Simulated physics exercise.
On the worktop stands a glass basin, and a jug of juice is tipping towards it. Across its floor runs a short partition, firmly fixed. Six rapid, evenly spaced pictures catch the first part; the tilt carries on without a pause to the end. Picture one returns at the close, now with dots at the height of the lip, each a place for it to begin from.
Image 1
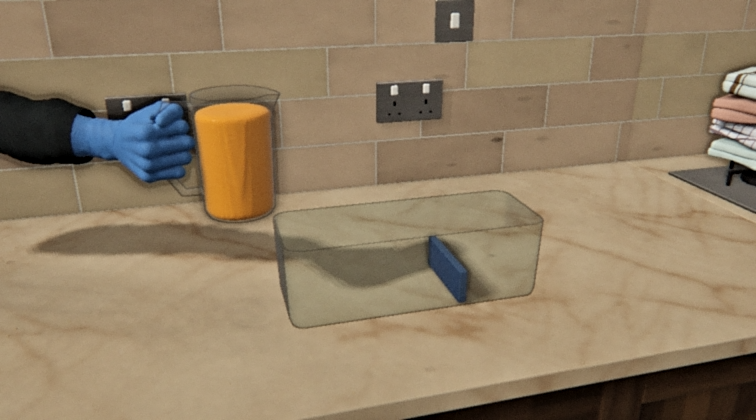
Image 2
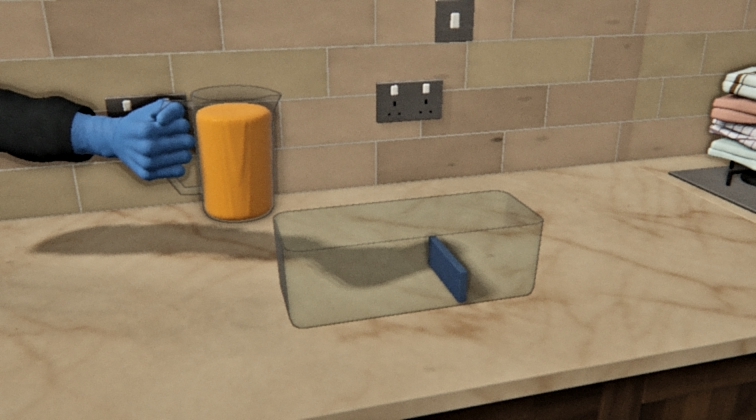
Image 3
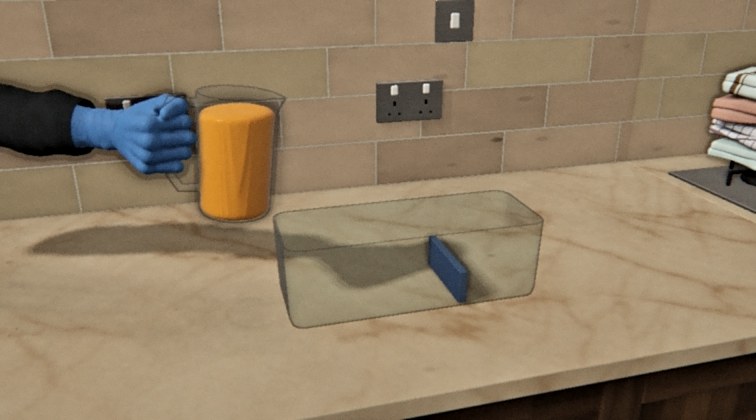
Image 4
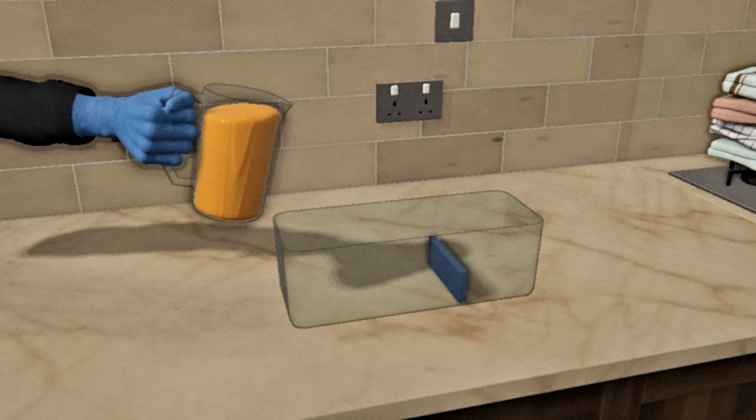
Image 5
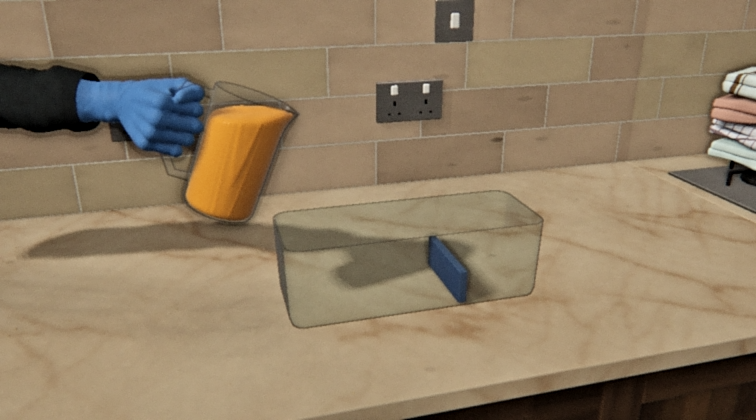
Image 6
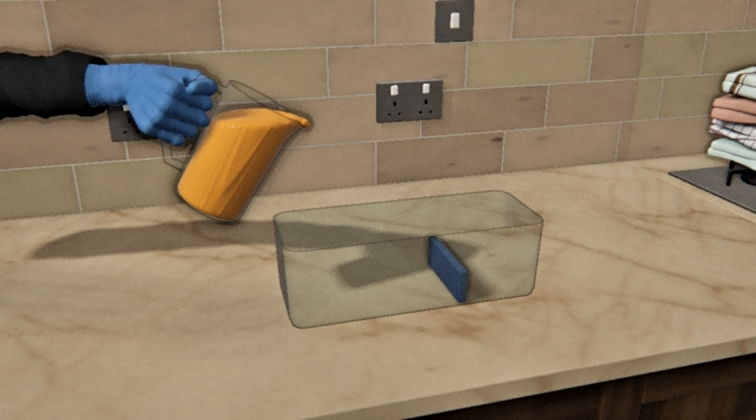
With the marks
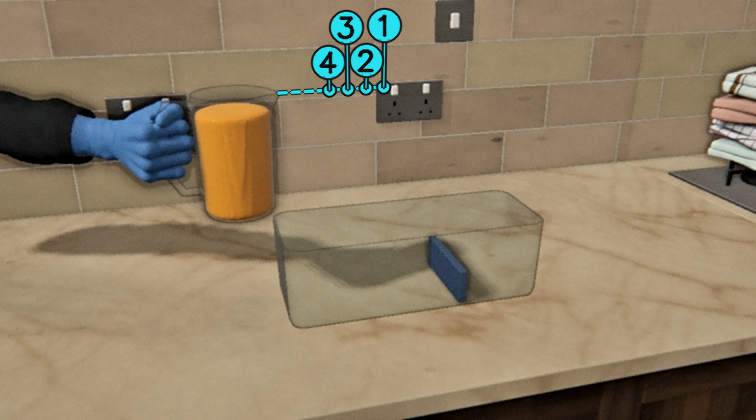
A blue-gloved hand held a clear jug of orange liquid upright beside a glass basin with a short blue divider inside, then gradually tilted it to the right, the liquid shifting up to the lip.
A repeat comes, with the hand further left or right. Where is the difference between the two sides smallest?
Dot 1 does it best.
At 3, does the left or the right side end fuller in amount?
The left side.
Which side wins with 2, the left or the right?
The left one.
On the marked copy, 1 at (383, 87); 2 at (365, 88); 3 at (347, 89); 4 at (329, 90).
Choosing 1, about 49 % ends left of the wall and 50 % right of it.
Choosing 2, about 94 % ends left of the wall and 4 % right of it.
Choosing 3, about 95 % ends left of the wall and 4 % right of it.
Choosing 4, about 94 % ends left of the wall and 4 % right of it.
